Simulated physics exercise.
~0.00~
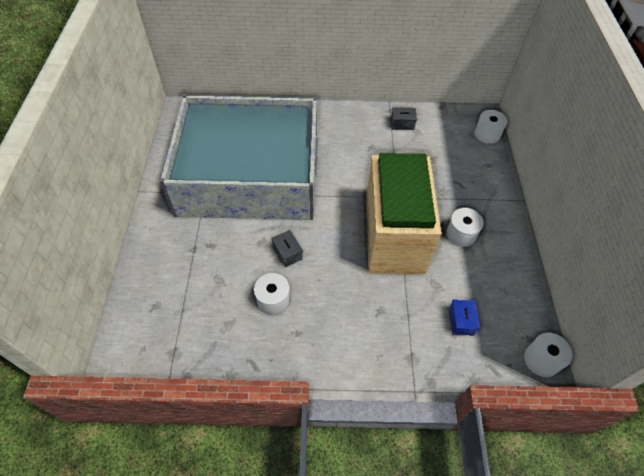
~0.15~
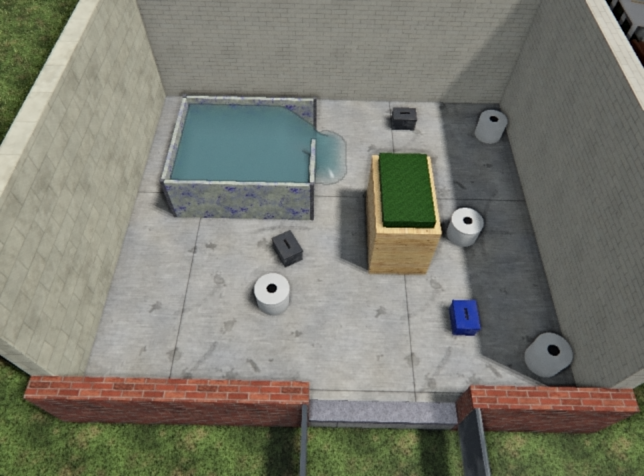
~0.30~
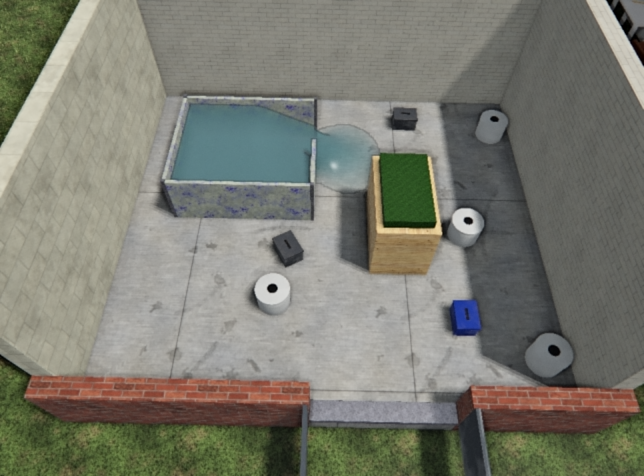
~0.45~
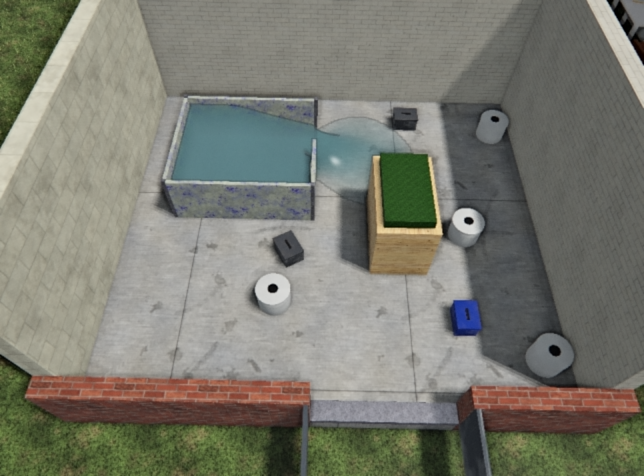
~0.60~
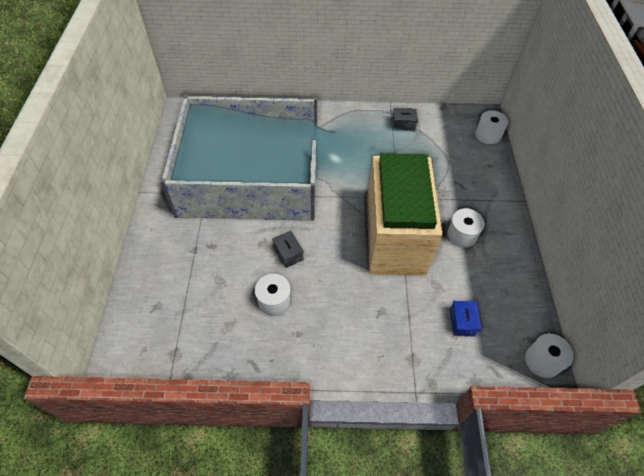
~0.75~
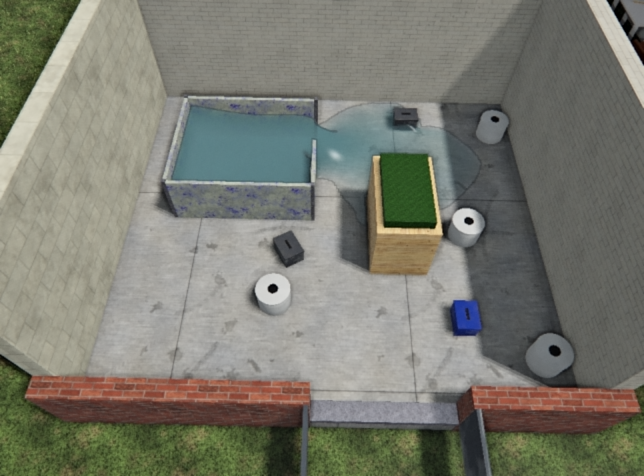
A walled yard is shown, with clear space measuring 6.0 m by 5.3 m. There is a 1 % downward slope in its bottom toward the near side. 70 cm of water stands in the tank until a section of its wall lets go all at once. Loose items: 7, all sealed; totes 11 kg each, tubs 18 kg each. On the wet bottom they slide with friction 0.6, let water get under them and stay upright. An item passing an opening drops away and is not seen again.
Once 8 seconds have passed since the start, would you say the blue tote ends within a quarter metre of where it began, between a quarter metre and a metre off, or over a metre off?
I would say over a metre off.
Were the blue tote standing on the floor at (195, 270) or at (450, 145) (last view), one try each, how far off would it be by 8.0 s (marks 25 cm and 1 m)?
In that order: It hardly budges; it goes a long way.
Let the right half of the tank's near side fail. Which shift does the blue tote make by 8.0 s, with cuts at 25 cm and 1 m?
From there, the blue tote remains planted.
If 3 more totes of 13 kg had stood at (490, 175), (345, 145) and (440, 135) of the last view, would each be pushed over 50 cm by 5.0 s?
In the order listed: Across the line; across the line; across the line.
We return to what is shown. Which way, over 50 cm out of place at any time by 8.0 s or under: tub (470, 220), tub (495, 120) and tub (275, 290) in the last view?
Results in listed order: Exceeds / exceeds / falls short.
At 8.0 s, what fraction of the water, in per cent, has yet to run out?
Some 90 per cent remains.
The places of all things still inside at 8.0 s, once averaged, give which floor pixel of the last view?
About (371, 296).
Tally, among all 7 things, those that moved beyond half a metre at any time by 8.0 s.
The total is 5.
After 1.6 s the blue tote is near (467, 314), 0.0 m from its start, aground; 0 of 7 are out; 1 afloat.
After 3.6 s the blue tote is near (467, 315), 0.0 m from its start, aground; 0 of 7 are out; 3 afloat.
After 5.6 s the blue tote is near (450, 352), 0.6 m from its start, afloat; 0 of 7 are out; 4 afloat.
After 8.0 s the blue tote is near (331, 406), 2.1 m from its start, aground; 0 of 7 are out; 2 afloat.
